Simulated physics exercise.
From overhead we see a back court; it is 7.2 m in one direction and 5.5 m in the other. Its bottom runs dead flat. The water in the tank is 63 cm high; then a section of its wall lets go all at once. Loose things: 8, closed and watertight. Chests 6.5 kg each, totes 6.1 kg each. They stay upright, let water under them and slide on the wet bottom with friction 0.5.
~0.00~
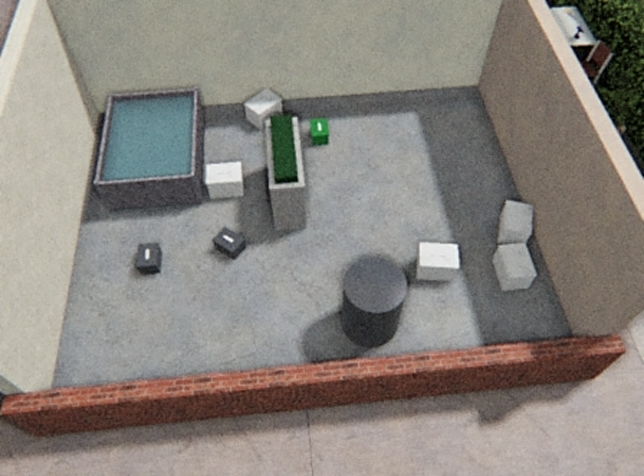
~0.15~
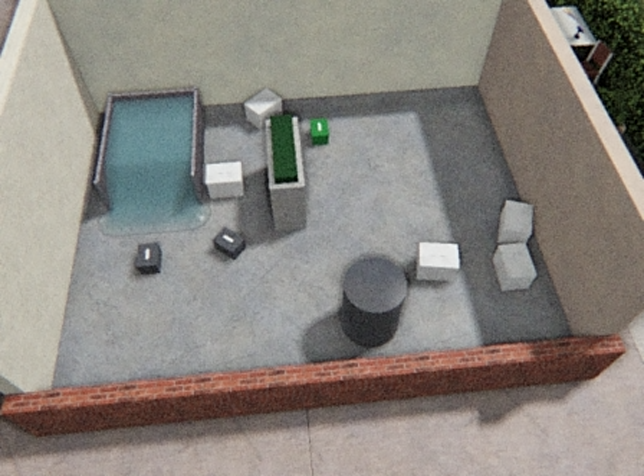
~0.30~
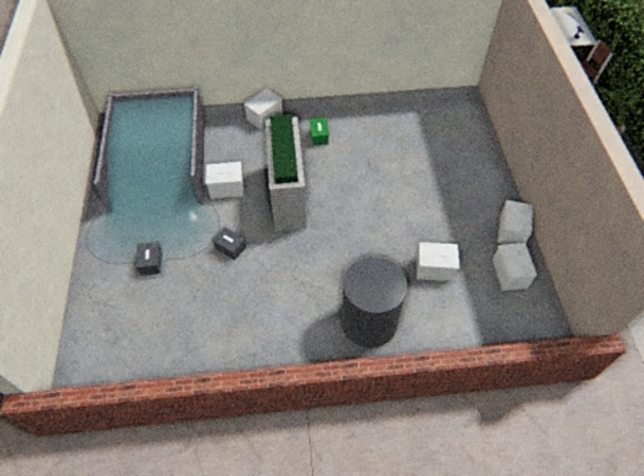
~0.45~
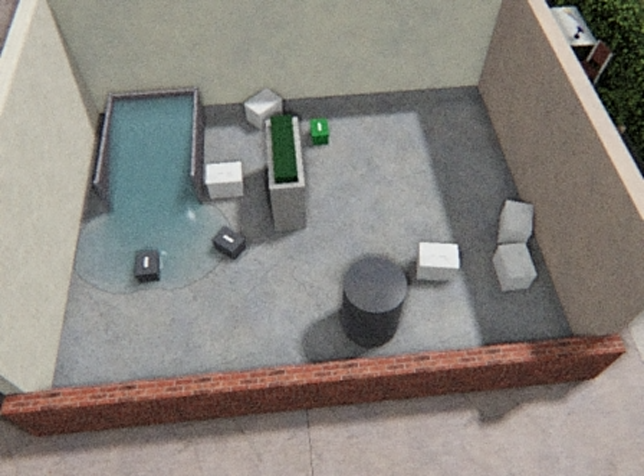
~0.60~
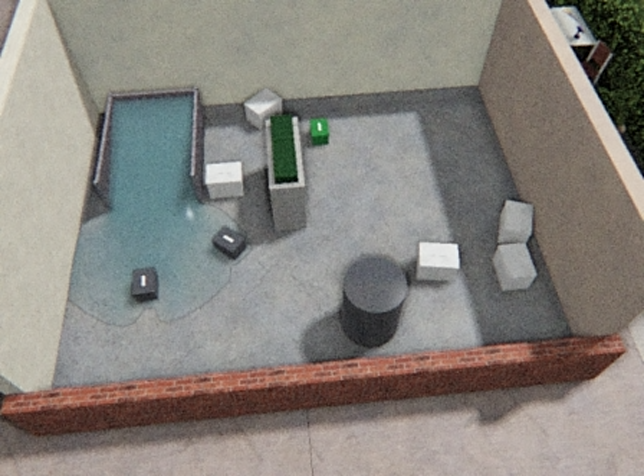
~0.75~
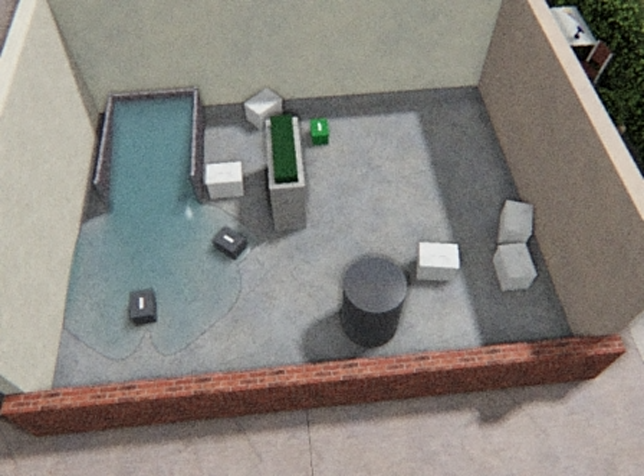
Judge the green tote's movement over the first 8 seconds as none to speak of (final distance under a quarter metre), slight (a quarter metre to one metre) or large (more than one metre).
It is left in place.
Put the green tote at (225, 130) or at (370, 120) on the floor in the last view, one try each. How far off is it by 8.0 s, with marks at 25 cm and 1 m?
From the first spot it does not really budge, and from the second it does not really budge.
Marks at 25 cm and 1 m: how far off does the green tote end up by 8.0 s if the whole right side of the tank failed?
I'd say the green tote gets swept off.
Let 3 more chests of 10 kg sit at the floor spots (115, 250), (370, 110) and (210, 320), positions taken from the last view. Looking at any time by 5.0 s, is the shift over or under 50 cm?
Result, in listed order: Exceeded / not exceeded / exceeded.
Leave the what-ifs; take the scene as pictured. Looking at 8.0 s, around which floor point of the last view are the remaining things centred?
I'd put it close to (374, 155) in the last view.
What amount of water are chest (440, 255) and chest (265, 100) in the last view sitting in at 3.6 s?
Depths: Near 1 cm, then near 0 cm.
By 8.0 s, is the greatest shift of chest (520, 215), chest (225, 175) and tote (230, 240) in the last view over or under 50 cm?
The first topped the threshold, the second never reached the threshold, and the third topped the threshold.
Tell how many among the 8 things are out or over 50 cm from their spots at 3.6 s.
By my tally, 2.
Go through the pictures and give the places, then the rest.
In the first picture, the green tote at (320, 127), on the bottom; water covers 2.7 m2; 0 of 8 have shifted.
In the second picture, the green tote at (320, 127), on the bottom; water covers 3.5 m2; 0 of 8 have shifted.
In the third picture, the green tote at (320, 127) rests on the ground; water covers 4.5 m2; 0 of 8 have shifted.
In the fourth picture, the green tote at (320, 127) rests on the ground; 5.7 m2 under water; 1 of 8 have shifted.
In the fifth picture, the green tote at (320, 127), on the bottom; 7.0 m2 under water; 1 of 8 have shifted.
In the sixth picture, the green tote at (320, 127) rests on the ground; water covers 8.4 m2; 1 of 8 have shifted.
After 1.6 s the green tote is near (320, 127), 0.0 m from its start, aground; 1 afloat.
After 3.6 s the green tote is near (320, 127), 0.0 m from its start, aground; 1 afloat.
After 5.6 s the green tote is near (320, 127), 0.0 m from its start, aground; 2 afloat.
After 8.0 s the green tote is near (320, 127), 0.0 m from its start, aground; 4 afloat.
